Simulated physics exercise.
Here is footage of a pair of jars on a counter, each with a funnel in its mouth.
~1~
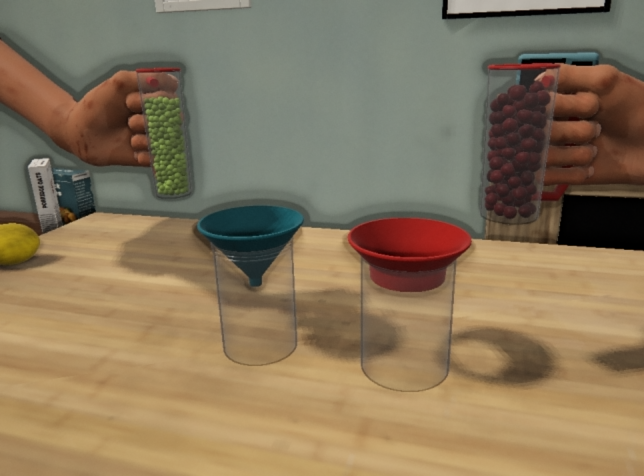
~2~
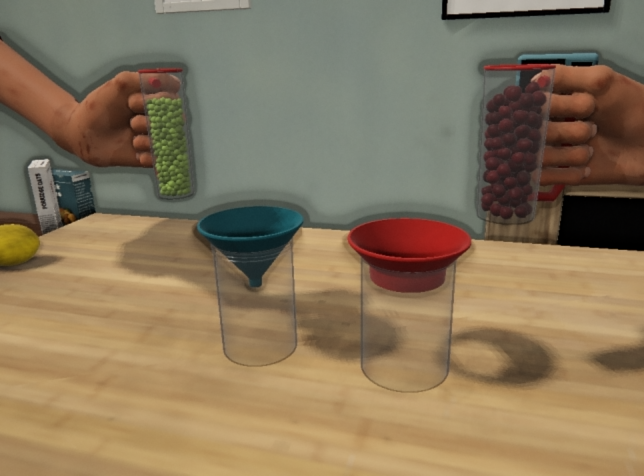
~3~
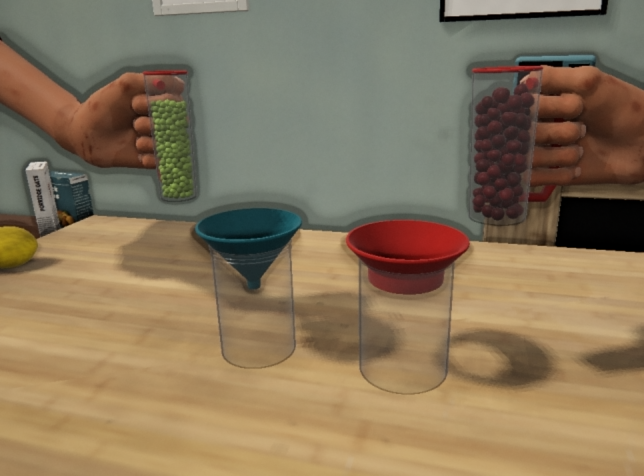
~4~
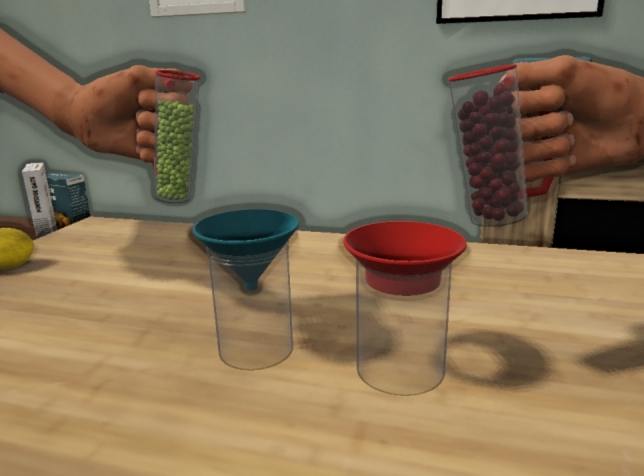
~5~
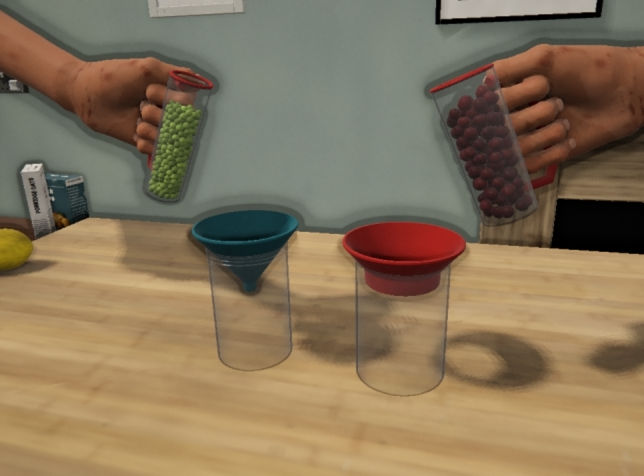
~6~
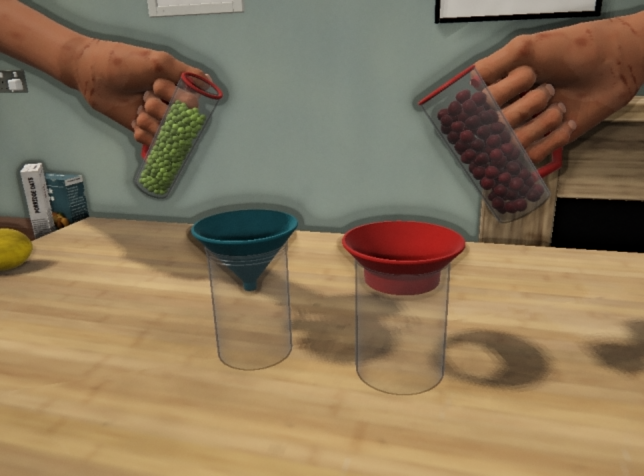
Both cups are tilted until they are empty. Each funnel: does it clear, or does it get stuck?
Left: Gets stuck, right: Clears.
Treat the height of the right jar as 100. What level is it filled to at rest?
Level: Near 25 per cent.
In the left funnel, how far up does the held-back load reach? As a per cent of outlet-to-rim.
Roughly 85 percent.
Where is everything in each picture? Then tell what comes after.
Left funnel at (252, 229), outlet at (256, 285), under two pieces wide; left cup at (166, 134), holding dried peas; right funnel at (408, 246), outlet at (407, 276), about 6 pieces wide; right cup at (516, 145), holding dried cherries, in the first frame.
Left cup at (169, 135), upright; right cup at (512, 145), upright, in the second frame.
Left cup at (172, 137), upright; right cup at (502, 147), upright, in the third frame.
Left cup at (175, 139), tipped 11°; right cup at (491, 148), tipped 11°, in the fourth frame.
Left cup at (177, 139), tipped 23°; right cup at (486, 148), tipped 23°, in the fifth frame.
Left funnel at (246, 233), outlet at (250, 289); left cup at (176, 139), tipped 35°; right funnel at (402, 249), outlet at (402, 280); right cup at (485, 147), tipped 35°, in the sixth frame.
Then, 0.45 s past the last view, left, all still in the cup; right, all still in the cup.
Then, 0.92 s past the last view, left, nearly all still in the cup, a stray few in or over the funnel; right, all still in the cup.
Then, 1.48 s past the last view, left, about a third still in the cup, about two thirds in or over the funnel, a stray few down in the jar; right, about a quarter still in the cup, about a quarter in or over the funnel, about half down in the jar.
Finally, left, nearly all stuck in the funnel, a stray few down in the jar; right, all down in the jar.
